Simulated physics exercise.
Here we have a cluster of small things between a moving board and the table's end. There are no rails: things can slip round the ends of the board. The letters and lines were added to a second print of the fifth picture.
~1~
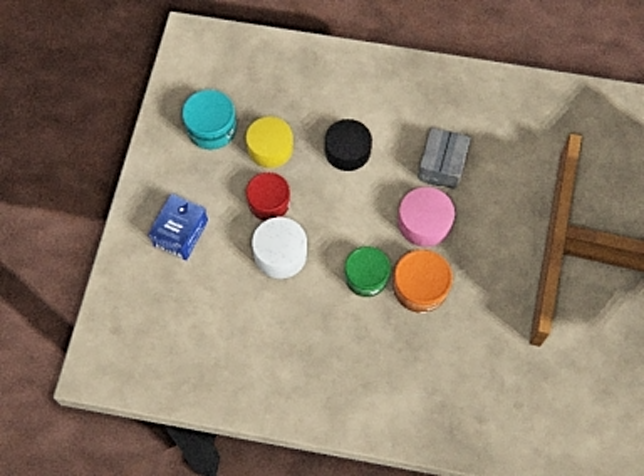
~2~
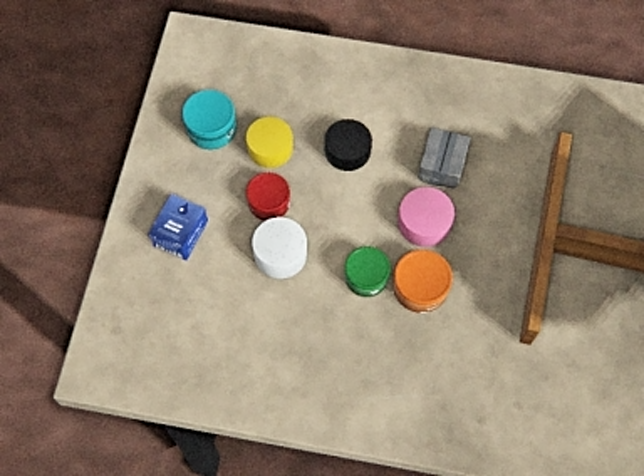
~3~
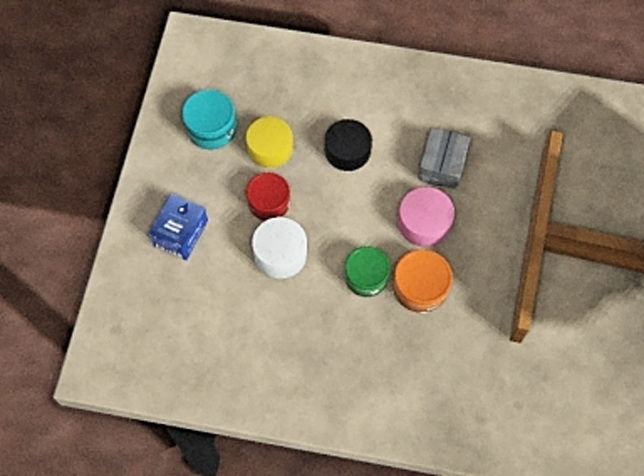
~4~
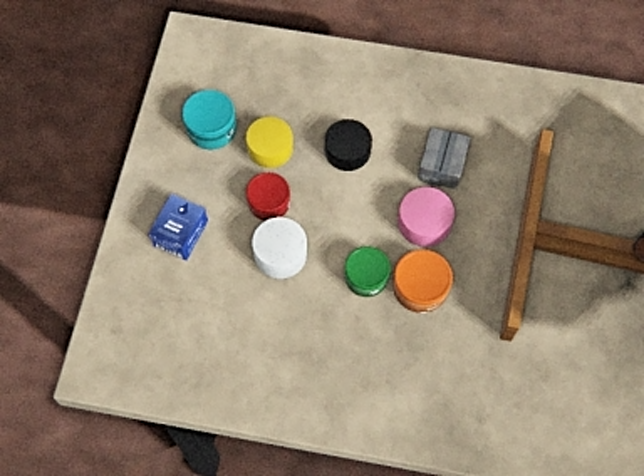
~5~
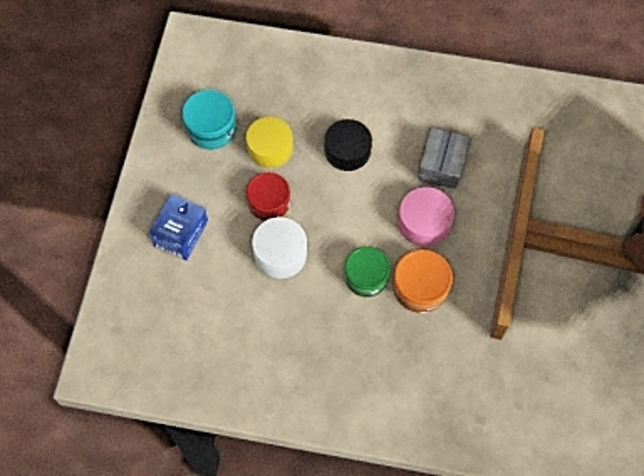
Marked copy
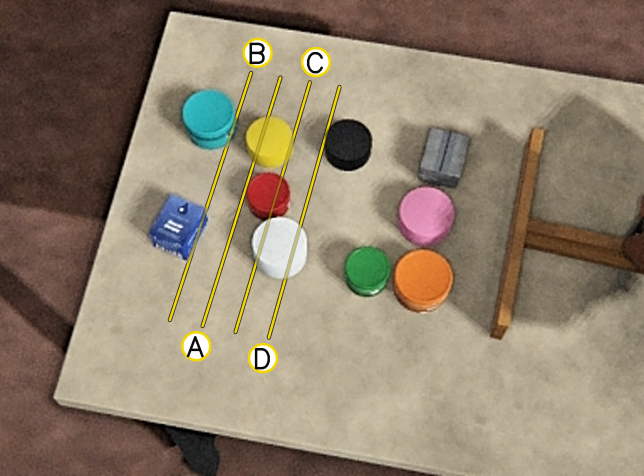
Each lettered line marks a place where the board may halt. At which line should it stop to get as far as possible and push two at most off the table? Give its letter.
B.
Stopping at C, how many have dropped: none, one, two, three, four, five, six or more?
In all, none.
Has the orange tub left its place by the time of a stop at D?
Yes.
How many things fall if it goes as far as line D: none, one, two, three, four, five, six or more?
The count is none.
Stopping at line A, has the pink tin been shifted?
By then, yes.
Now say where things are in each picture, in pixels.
In the first picture, turquoise jar (210, 120); grey box (444, 159); orange tub (422, 282).
In the second picture, board (551, 227); blue box (179, 227).
In the third picture, board (541, 225); black pot (348, 145).
In the fourth picture, board (531, 224); pink tin (425, 218).
In the fifth picture, board (522, 222); yellow pot (270, 143); turquoise jar (210, 120); grey box (444, 159).
On the marked copy, A at (244, 195); B at (213, 190); C at (275, 200); D at (306, 205).
Taking B. A third of the way, board (409, 204); grey box (395, 151); white pot (264, 245).
Two thirds of the way, board (300, 185); blue box (158, 219); turquoise jar (190, 118).
When it is over, board (214, 171); blue box over the edge; turquoise jar over the edge; two fallen.
As for the rest, A is within the limit but short; C is within the limit but short; D is within the limit but short.
